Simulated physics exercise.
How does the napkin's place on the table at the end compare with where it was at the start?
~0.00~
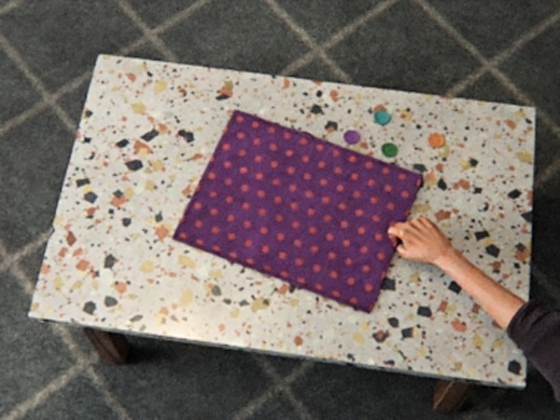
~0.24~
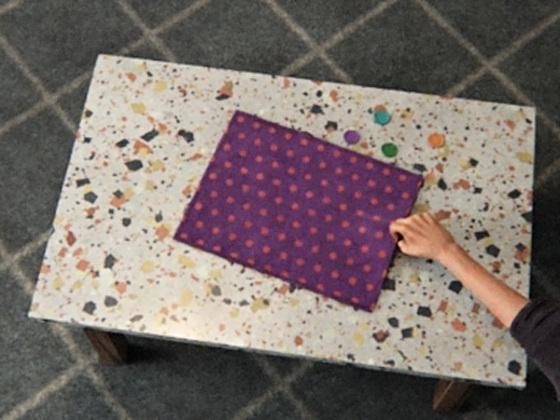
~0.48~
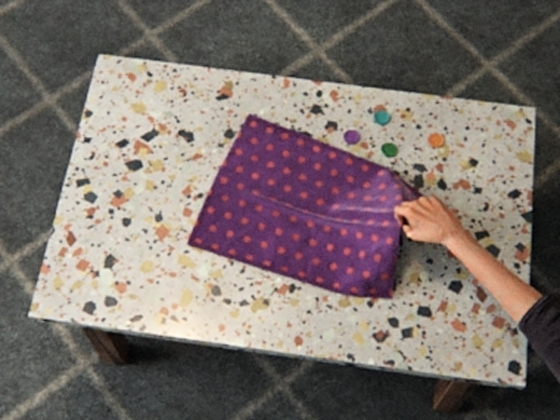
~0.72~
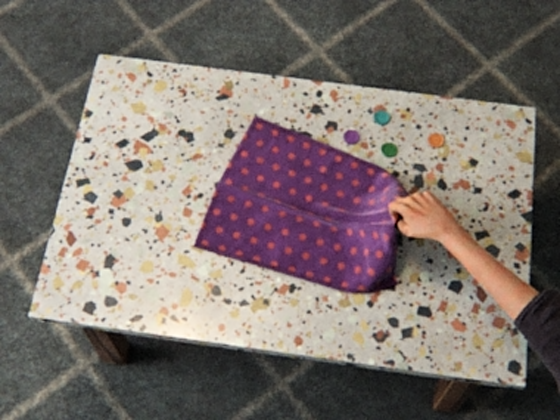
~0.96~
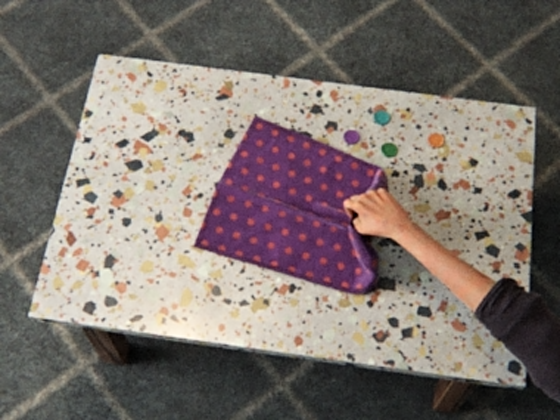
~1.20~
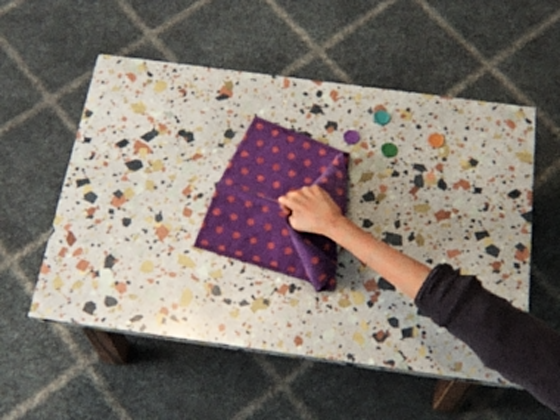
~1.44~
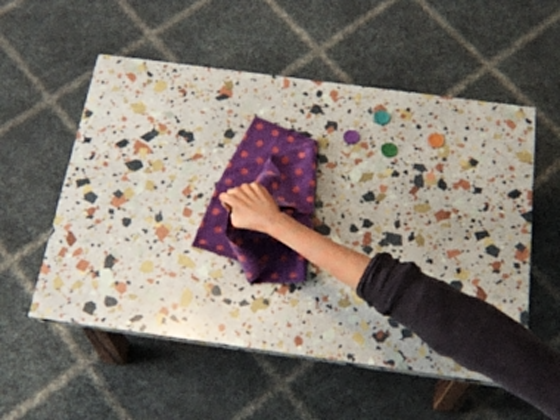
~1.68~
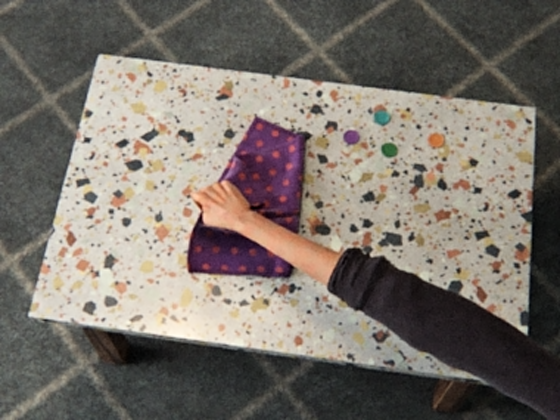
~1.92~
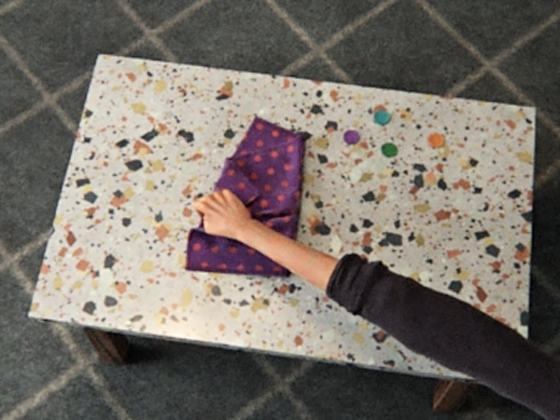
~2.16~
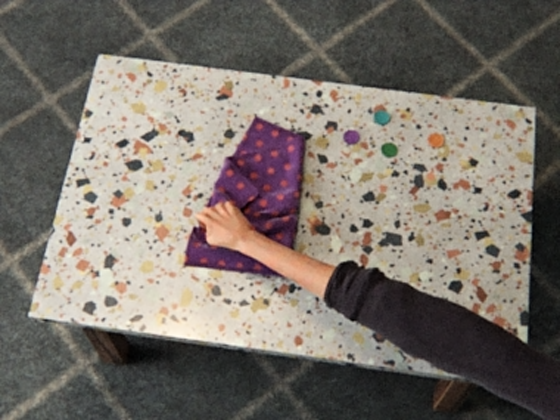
At the end the napkin sits farther to the left and slightly higher up in view, bunched into a narrower shape, whereas at the start it was spread out nearer the middle of the table.
